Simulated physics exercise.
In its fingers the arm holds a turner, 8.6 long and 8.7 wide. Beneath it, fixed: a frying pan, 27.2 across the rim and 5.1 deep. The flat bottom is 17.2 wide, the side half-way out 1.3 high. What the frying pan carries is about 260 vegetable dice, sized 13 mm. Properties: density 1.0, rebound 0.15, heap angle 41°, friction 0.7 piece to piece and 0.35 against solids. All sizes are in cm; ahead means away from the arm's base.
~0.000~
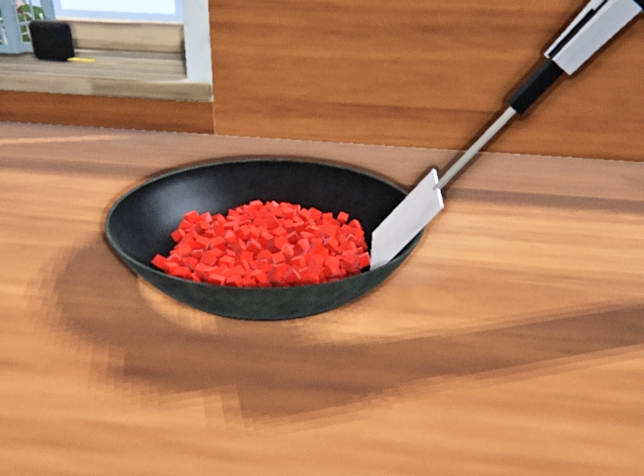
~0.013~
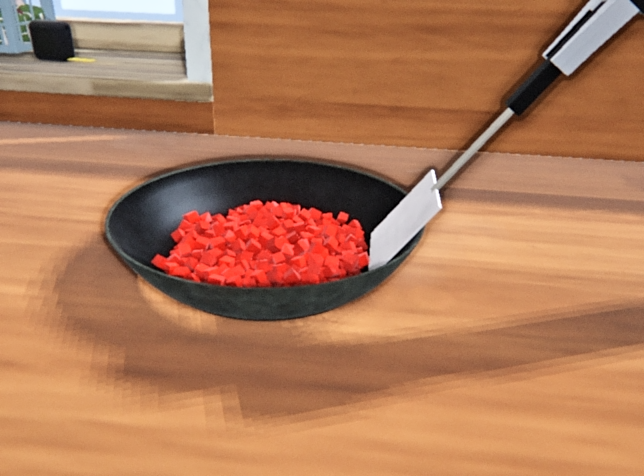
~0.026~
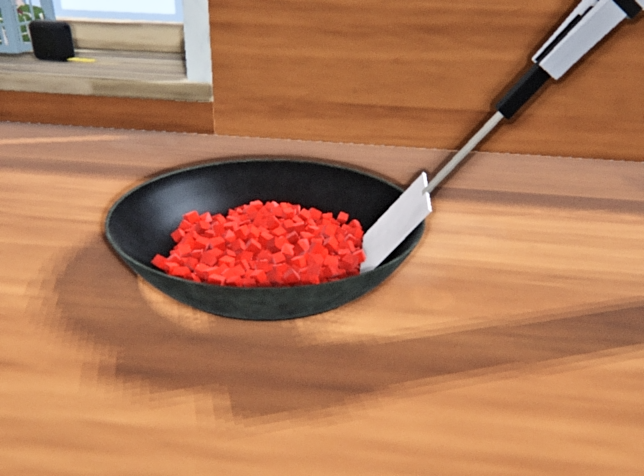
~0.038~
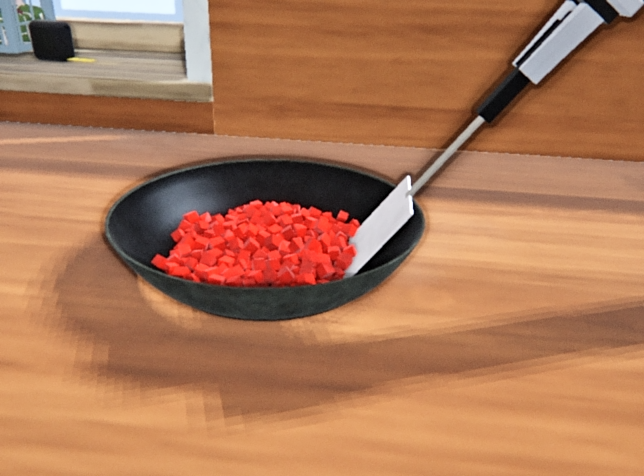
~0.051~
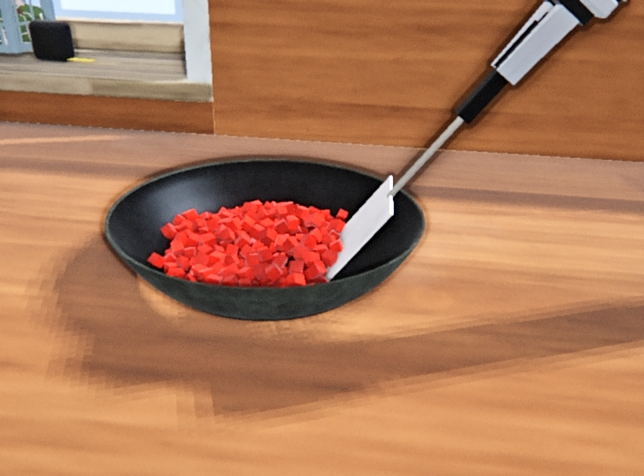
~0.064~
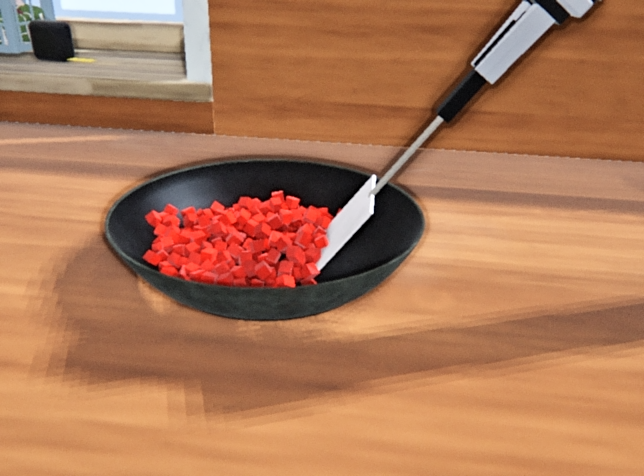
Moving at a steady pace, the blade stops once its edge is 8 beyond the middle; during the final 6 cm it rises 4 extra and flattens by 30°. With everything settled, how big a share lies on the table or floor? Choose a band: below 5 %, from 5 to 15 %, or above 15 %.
Above 15 %.
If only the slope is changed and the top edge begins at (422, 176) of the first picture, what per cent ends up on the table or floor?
35 percent or so.
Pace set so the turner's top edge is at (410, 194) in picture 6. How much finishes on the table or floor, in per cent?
Roughly 5 per cent.
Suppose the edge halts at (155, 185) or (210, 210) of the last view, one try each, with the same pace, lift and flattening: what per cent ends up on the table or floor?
Estimates, in order: 40 % and 15 %.
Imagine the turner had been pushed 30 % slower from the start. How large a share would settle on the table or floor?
Then around 10 percent would finish on the table or floor.
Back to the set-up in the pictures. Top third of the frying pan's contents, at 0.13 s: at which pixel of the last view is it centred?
I'd put it somewhere near (189, 213).
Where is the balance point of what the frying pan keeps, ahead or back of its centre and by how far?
The kept load is shifted forward by about 5.5 cm.
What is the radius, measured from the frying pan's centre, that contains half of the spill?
About 24 cm out from the centre.
After 0.10 s, sloping 54°, highest piece 6 above the table; 260 in the frying pan.
After 0.13 s, sloping 46°, highest piece 8 above the table; 258 in the frying pan, 2 on the blade or in flight.
After 0.34 s, sloping 24°, highest piece 10 above the table; 202 in the frying pan, 33 on the table or floor, 25 on the blade or in flight.
After 1.39 s, sloping 24°, highest piece 6 above the table; 201 in the frying pan, 59 on the table or floor.
At rest, 201 in the frying pan, 59 on the table or floor. That is 23 % on the table or floor.
